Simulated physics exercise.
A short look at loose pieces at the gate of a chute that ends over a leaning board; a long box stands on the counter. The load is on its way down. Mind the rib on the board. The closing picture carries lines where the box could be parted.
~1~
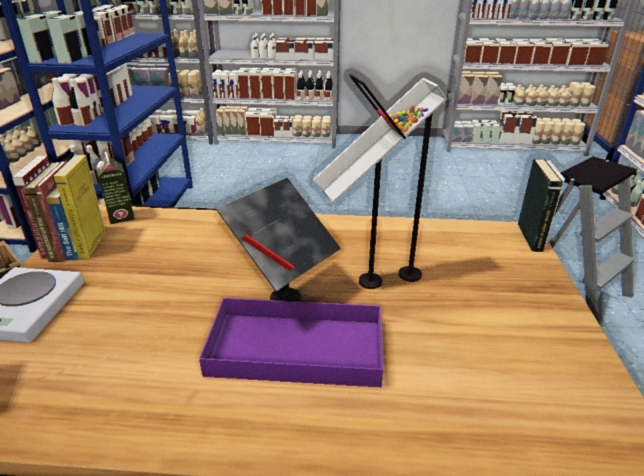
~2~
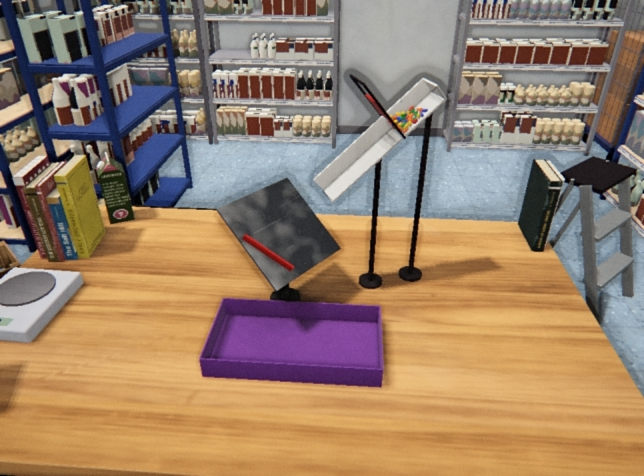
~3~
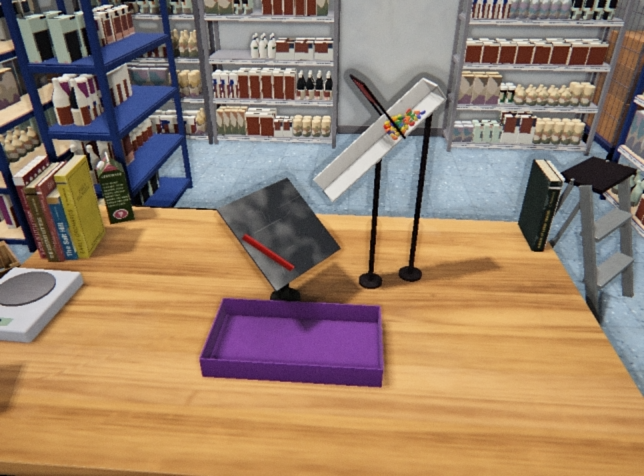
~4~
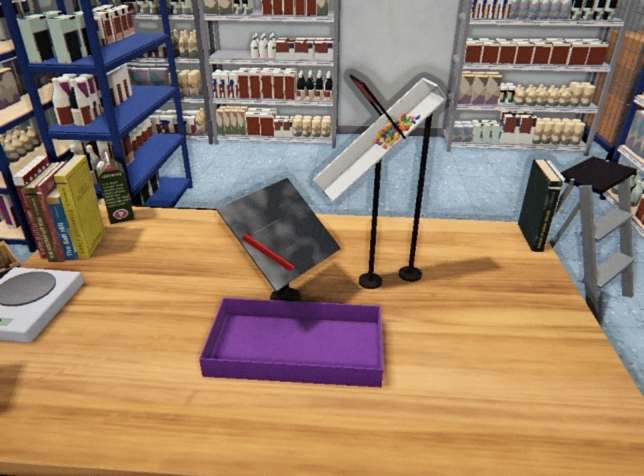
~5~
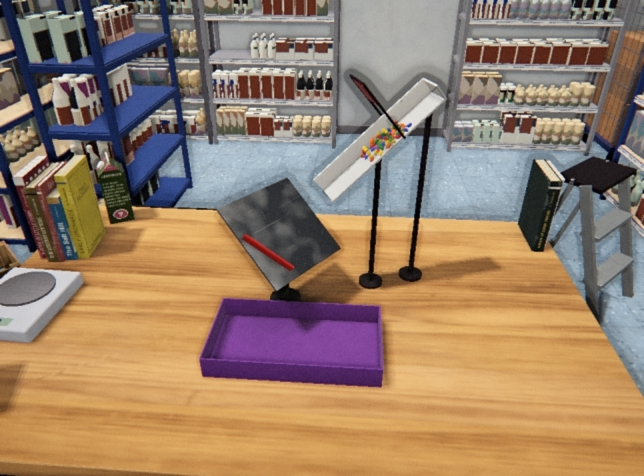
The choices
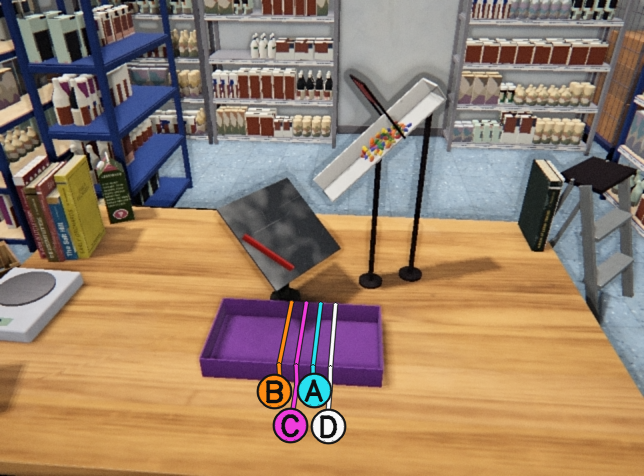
In a shop with stocked shelves, a cluster of small colourful pieces slid a short way down a raised white chute, while the dark tilted board and empty purple box on the wooden counter stayed still.
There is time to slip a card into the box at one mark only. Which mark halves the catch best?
Go for A.
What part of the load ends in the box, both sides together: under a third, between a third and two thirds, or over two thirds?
About that: Over two thirds.
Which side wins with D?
More lands on the left.
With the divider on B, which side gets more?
More lands on the right.
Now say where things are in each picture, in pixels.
Load behind the gate (405, 120), jelly beans; lip of the chute (328, 196), sloping fairly steeply, in the first frame.
Middle of the board (282, 230), tilted fairly steeply; middle of its low edge (311, 268); of its high edge (254, 192), in the second frame.
Front corners of the box (200, 359) and (383, 369), empty; front of the load (395, 138), in the third frame.
Middle of the load (394, 133); its front (377, 142), roughly a quarter of the way to the lip; rib from (245, 235) to (294, 267), in the fourth frame.
Middle of the load (383, 138); its front (363, 156), roughly half of the way to the lip, in the fifth frame.
On the marked copy, line A crosses the front rim at (313, 365); line B crosses the front rim at (279, 363); line C crosses the front rim at (296, 364); line D crosses the front rim at (330, 366).
For line A, of what is caught, roughly half on the left of the divider, roughly half on the right.
For line B, of what is caught, not one piece on the left of the divider, every piece on the right.
For line C, of what is caught, just a few on the left of the divider, almost all on the right.
For line D, of what is caught, almost all on the left of the divider, just a few on the right.
